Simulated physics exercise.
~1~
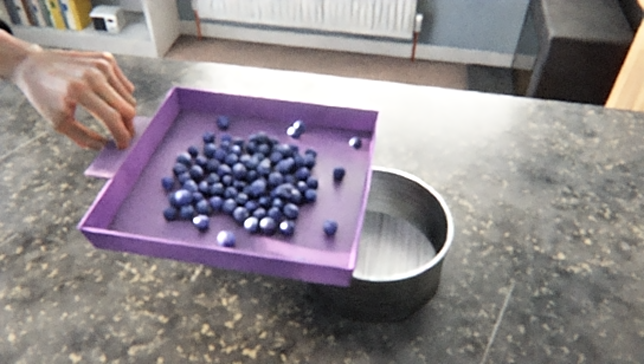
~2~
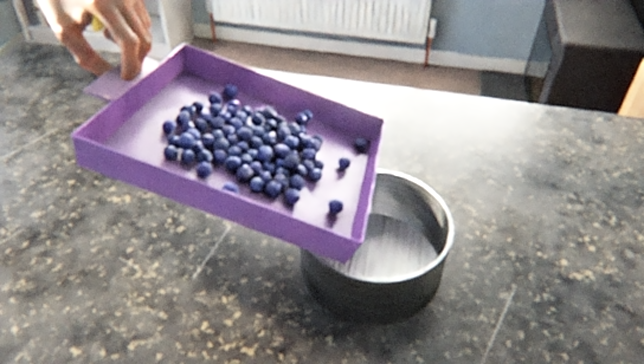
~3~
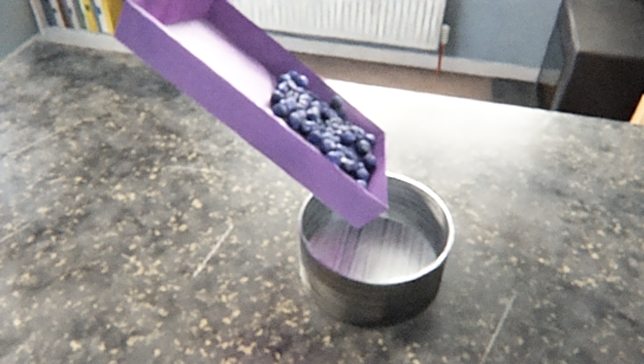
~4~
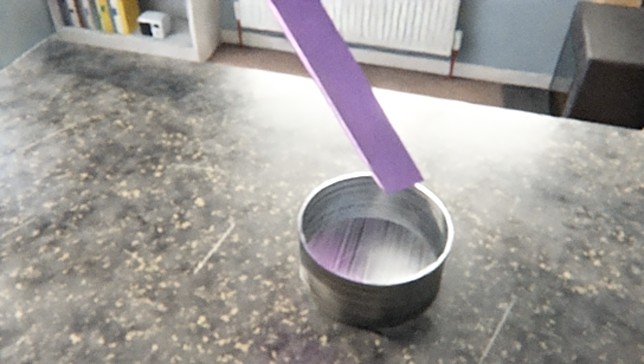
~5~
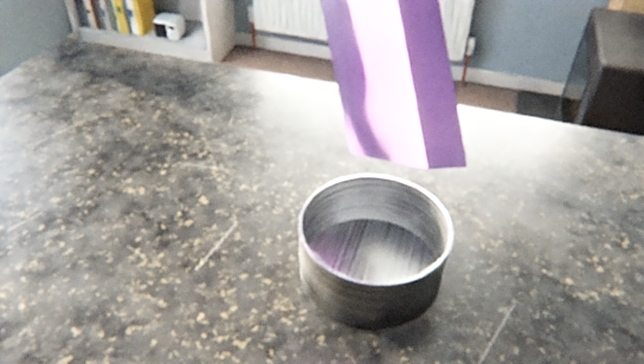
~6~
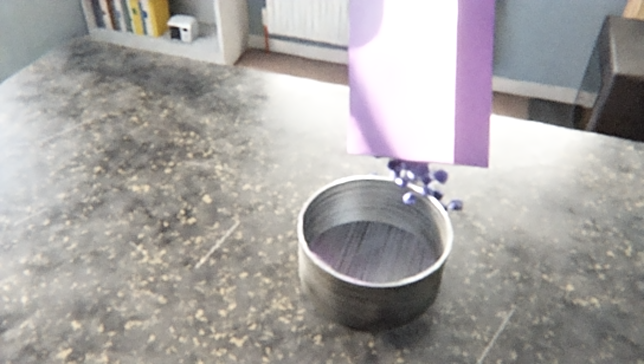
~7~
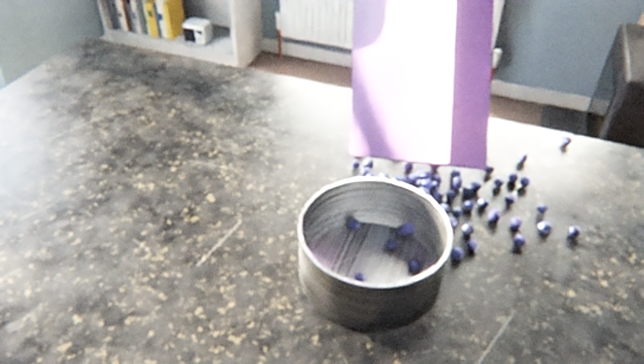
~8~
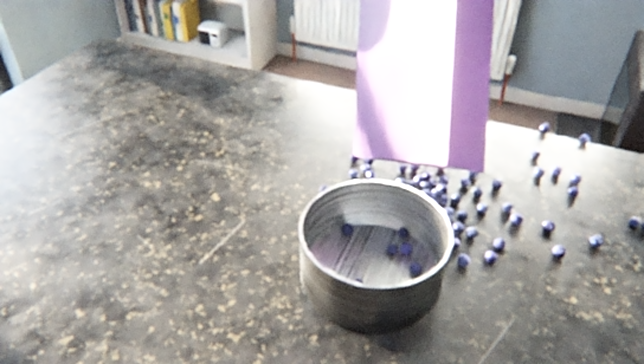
A hand tipping a purple tray of blueberries over a round metal tin, most spilling onto the speckled worktop and few landing inside.
